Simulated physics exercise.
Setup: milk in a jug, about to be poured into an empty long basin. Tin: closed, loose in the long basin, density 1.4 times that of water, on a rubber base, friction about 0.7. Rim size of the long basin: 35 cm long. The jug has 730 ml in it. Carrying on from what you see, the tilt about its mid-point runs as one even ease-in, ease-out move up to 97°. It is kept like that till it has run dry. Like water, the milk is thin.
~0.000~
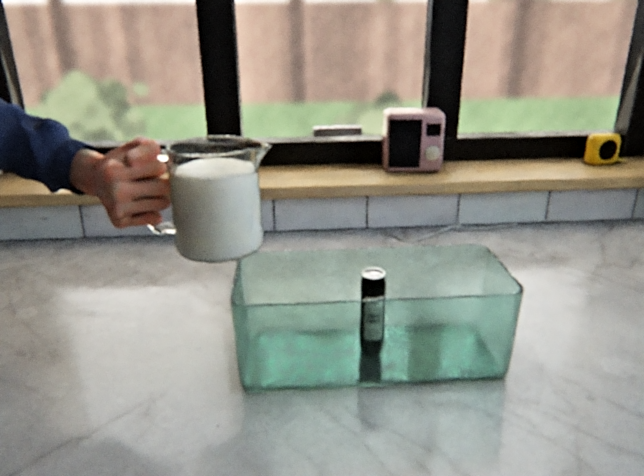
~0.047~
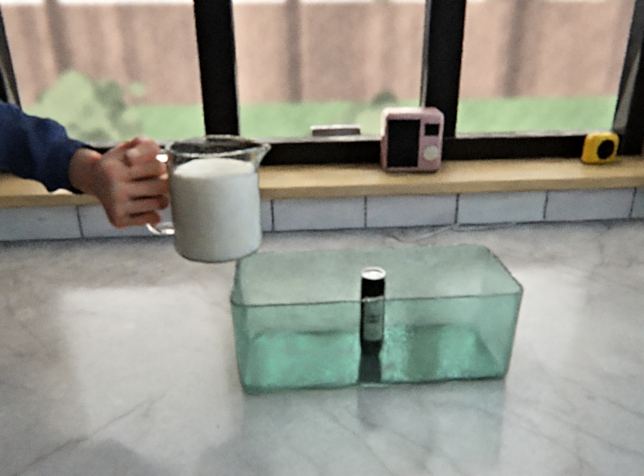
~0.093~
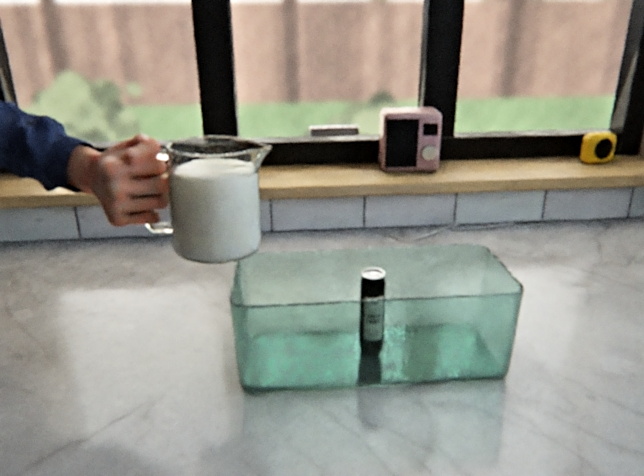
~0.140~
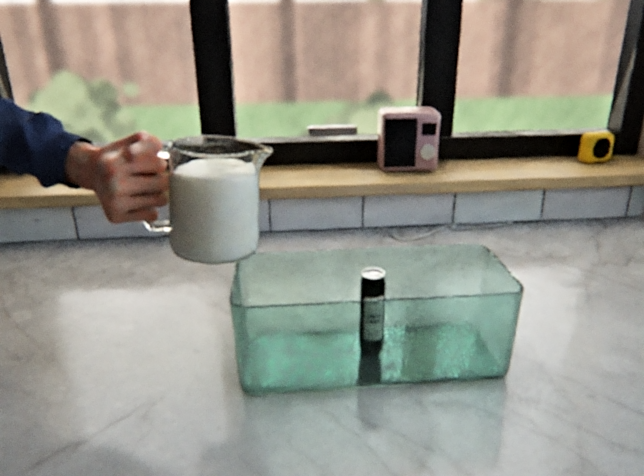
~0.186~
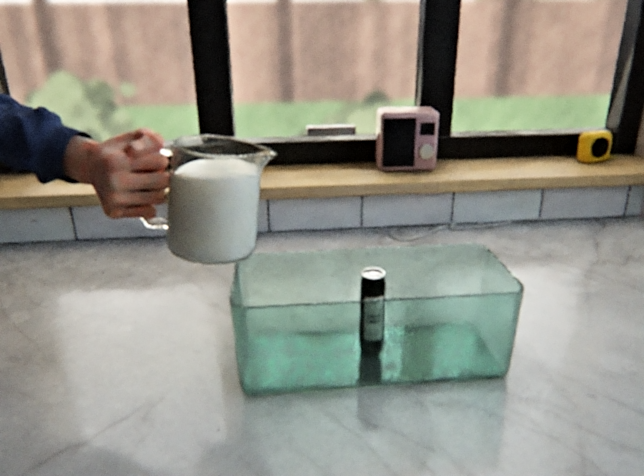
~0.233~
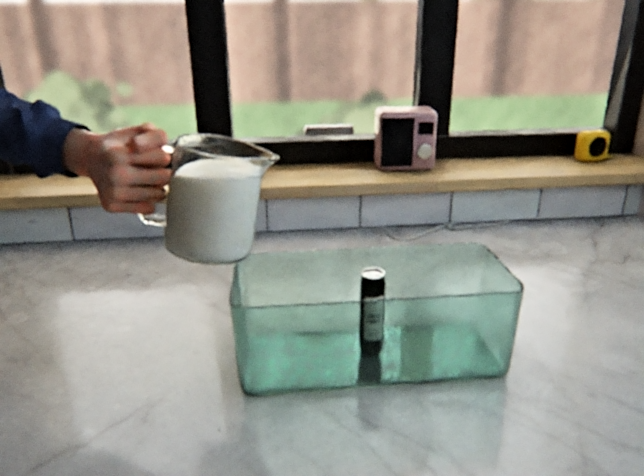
A hand in a dark blue sleeve, at the left, holds a clear glass jug of white milk and slowly tilts it slightly to the right, its spout dipping a little. The view, from slightly above, shows a grey marbled counter before a black-framed window, with a pink device and a yellow one on the wooden sill. An open green translucent basin holding a small black cylindrical tin stays still, while the view drifts very slightly.
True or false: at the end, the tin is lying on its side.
False.
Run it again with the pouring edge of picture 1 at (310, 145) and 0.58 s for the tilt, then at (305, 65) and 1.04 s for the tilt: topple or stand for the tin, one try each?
Run one: It tumbles. Run two: It does not tip.
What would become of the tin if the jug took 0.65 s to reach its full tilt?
Outcome - the tin remains standing.
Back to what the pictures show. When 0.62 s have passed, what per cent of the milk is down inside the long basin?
2 %, more or less.
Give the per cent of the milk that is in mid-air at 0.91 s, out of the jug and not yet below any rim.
About 16 per cent.
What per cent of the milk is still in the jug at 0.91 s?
Around 44 percent of it.
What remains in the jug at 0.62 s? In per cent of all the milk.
Some 90 % of it is still there.
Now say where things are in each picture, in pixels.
In the first picture, tilt 0°; pouring edge (271, 145); surface from (174, 169) to (255, 167); the long basin's rim runs from (235, 279) to (504, 268); the tin's top is at (373, 277).
In the second picture, tilt 0°; pouring edge (271, 146); surface from (172, 170) to (255, 167).
In the third picture, tilt 2°; pouring edge (272, 147); surface from (172, 169) to (255, 167).
In the fourth picture, tilt 4°; pouring edge (273, 150); surface from (173, 169) to (257, 168).
In the fifth picture, tilt 7°; pouring edge (276, 153); surface from (174, 170) to (259, 168).
In the sixth picture, tilt 12°; pouring edge (279, 157); surface from (176, 170) to (261, 169).
After 0.62 s the tilt is 64° and 89 per cent is still to pour; the tin stands where it began.
After 0.91 s the tilt is 93° and 44 per cent is still to pour; the tin stands where it began.
After 1.21 s the tilt is 97° and 11 per cent is still to pour; the tin stands where it began.
After 1.54 s the tilt is 97° and 3 per cent is still to pour; the tin stands where it began.
In the end the tin stands where it began.
